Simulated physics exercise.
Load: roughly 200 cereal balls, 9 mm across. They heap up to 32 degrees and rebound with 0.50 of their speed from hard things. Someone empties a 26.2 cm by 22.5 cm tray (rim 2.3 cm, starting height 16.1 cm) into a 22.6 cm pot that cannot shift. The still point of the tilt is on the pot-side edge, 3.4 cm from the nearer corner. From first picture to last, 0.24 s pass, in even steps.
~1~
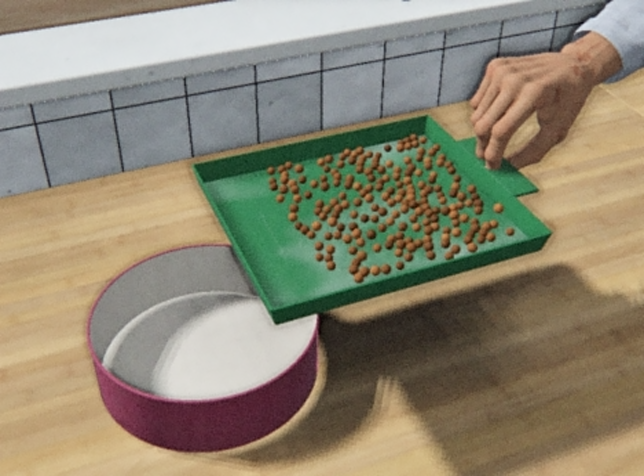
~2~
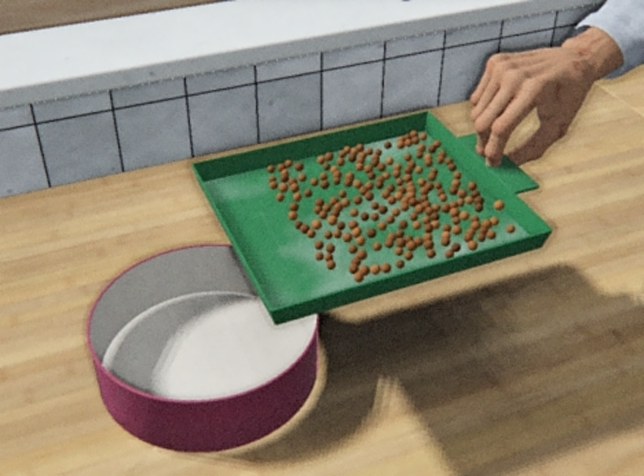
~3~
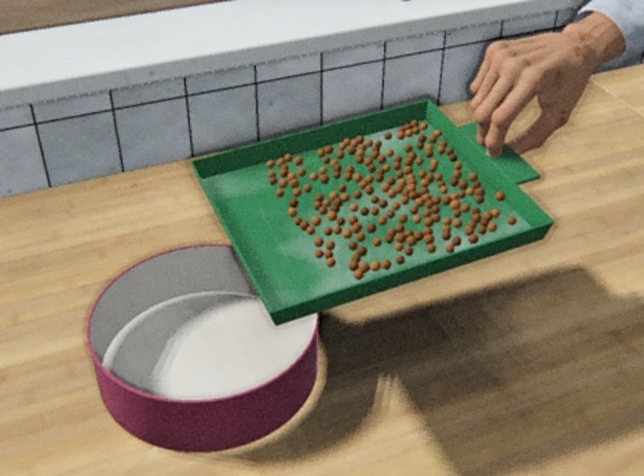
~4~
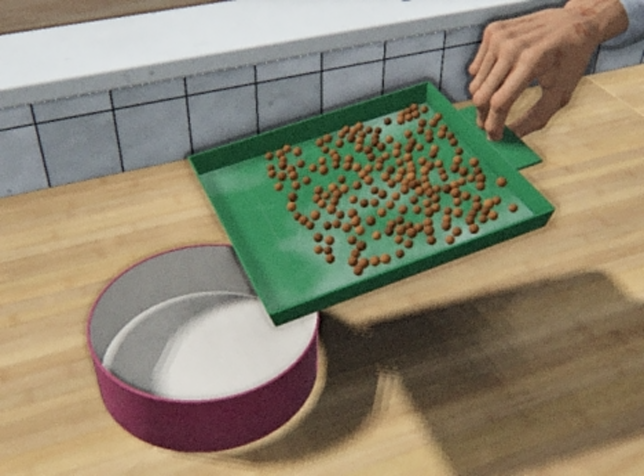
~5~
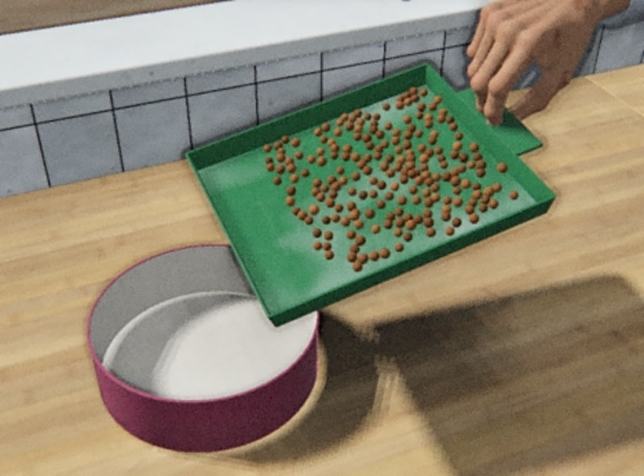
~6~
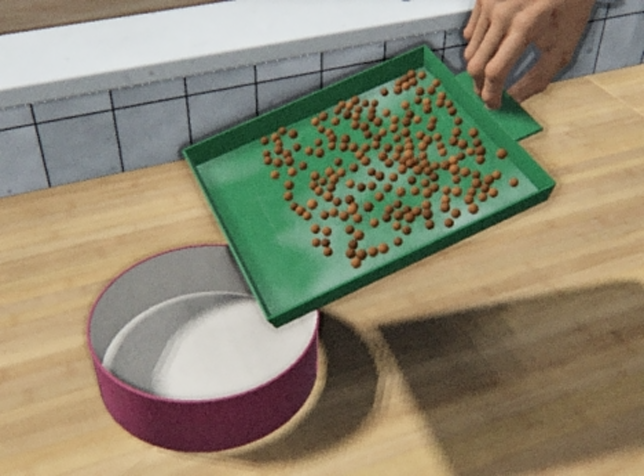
A hand gripped the far right end of a green tray scattered with small brown balls and slowly raised that side, tilting the tray gradually toward an empty, dark pink round pot on the wooden counter.
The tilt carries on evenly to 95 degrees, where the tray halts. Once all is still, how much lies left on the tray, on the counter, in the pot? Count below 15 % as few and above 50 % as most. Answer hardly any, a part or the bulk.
Left on the tray: Hardly any; on the counter: The bulk; in the pot: A part.
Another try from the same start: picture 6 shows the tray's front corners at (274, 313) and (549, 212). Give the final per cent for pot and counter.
Pot 0, counter 100.
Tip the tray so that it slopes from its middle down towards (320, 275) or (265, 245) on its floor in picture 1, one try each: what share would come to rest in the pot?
About 0 and 85 per cent.
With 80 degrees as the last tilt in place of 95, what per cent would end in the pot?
In that case some 15 per cent.
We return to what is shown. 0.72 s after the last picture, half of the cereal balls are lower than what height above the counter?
Roughly 18 cm.
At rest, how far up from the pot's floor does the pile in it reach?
Roughly 1.5 cm.
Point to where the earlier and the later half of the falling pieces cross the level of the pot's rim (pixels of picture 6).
At about (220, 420), then at (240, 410).
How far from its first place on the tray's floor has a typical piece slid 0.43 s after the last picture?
Roughly 14 cm.
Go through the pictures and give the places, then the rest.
In the first frame, tray tilt 0 degrees, front corners at (275, 304) and (545, 231); middle of the pieces at (392, 203); pot at (204, 314).
In the second frame, tray tilt 1 degrees, front corners at (275, 305) and (545, 228); middle of the pieces at (392, 201).
In the third frame, tray tilt 3 degrees, front corners at (274, 306) and (546, 220), lowest corner left front; middle of the pieces at (392, 194).
In the fourth frame, tray tilt 8 degrees, front corners at (273, 308) and (547, 207), lowest corner left front; middle of the pieces at (392, 184).
In the fifth frame, tray tilt 12 degrees, front corners at (272, 310) and (548, 194), lowest corner left front; middle of the pieces at (391, 173).
In the sixth frame, tray tilt 16 degrees, front corners at (270, 312) and (548, 182), lowest corner left front; middle of the pieces at (389, 163); pot at (204, 314).
Then, 0.43 s after the last picture, tilt 54 degrees; the tray holds 100 %, the pot 0 %.
Then, 0.72 s after the last picture, tilt 79 degrees; the tray holds 70 %, the pot 5 %.
Then, 1.11 s after the last picture, tilt 95 degrees; the tray holds 15 %, the pot 15 %.
In the end, tray 0 %, counter 75 %, pot 25 %.
